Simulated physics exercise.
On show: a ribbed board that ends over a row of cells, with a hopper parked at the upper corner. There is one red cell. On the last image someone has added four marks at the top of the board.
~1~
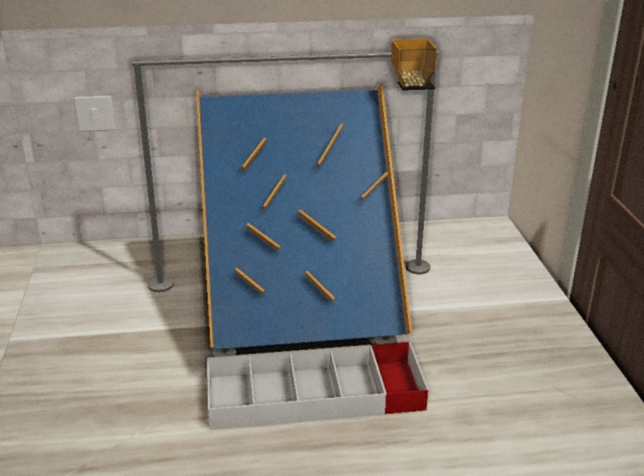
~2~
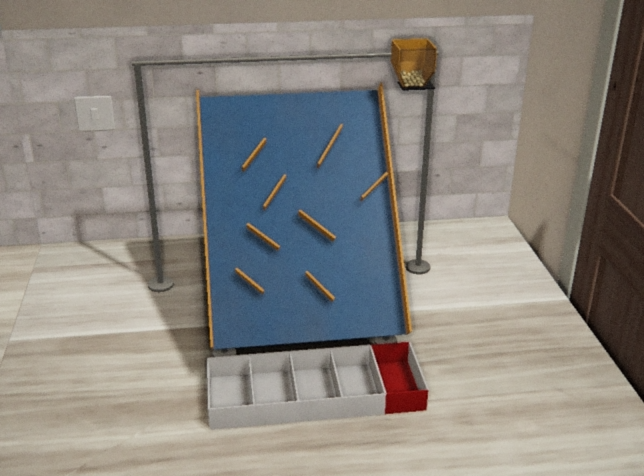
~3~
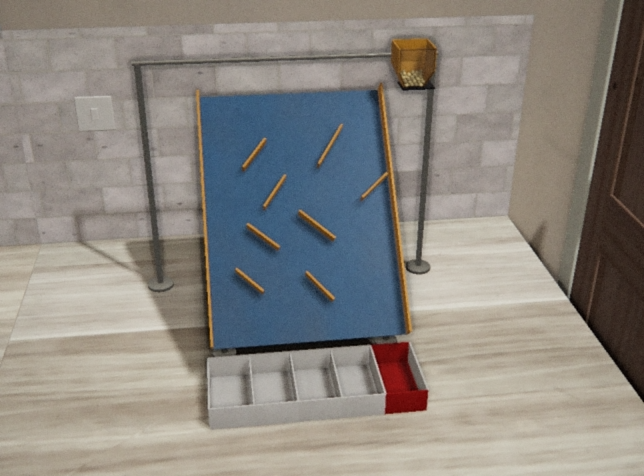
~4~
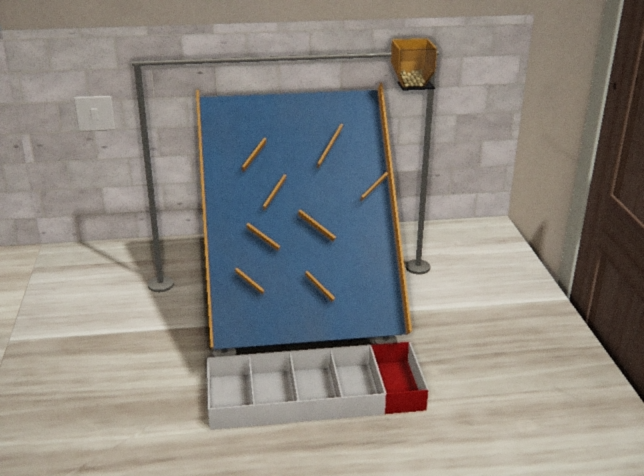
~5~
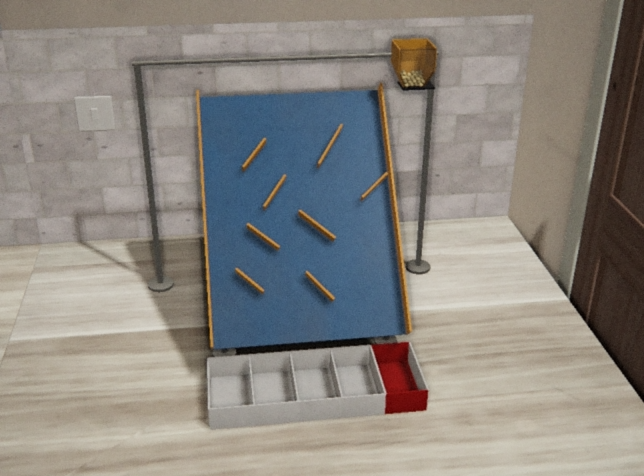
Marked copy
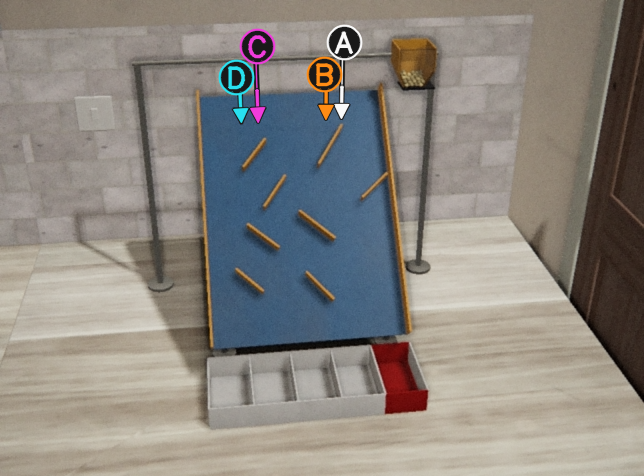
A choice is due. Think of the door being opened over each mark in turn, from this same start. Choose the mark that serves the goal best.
Take B.
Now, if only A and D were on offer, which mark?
That would be A.
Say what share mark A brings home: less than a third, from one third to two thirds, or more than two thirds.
Mark A gives less than a third.
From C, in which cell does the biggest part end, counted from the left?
The first.
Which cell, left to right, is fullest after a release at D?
It is the first one.
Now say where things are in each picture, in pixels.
In the first frame, hopper at (412, 77), soya beans, door shut.
In the second frame, ribs (243, 167) to (265, 138), (319, 163) to (342, 124), (264, 206) to (285, 175).
In the third frame, ribs (362, 197) to (387, 173), (247, 224) to (279, 247), (300, 210) to (335, 238).
In the fourth frame, ribs (236, 268) to (264, 291), (307, 271) to (334, 299).
In the fifth frame, red cell at (406, 401), number 5 of 5 from the left.
On the marked copy, mark A meets the board at (341, 113); mark B meets the board at (326, 114); mark C meets the board at (258, 117); mark D meets the board at (241, 117).
Choosing A, a small part in the red cell, about two thirds in other cells, about a quarter outside the box.
Choosing B, about a third in the red cell, about two thirds in other cells, a stray few outside the box.
Choosing C, a small part in the red cell, about two thirds in other cells, a stray few held on the board, about a quarter outside the box.
Choosing D, a stray few in the red cell, most in other cells, a small part outside the box.
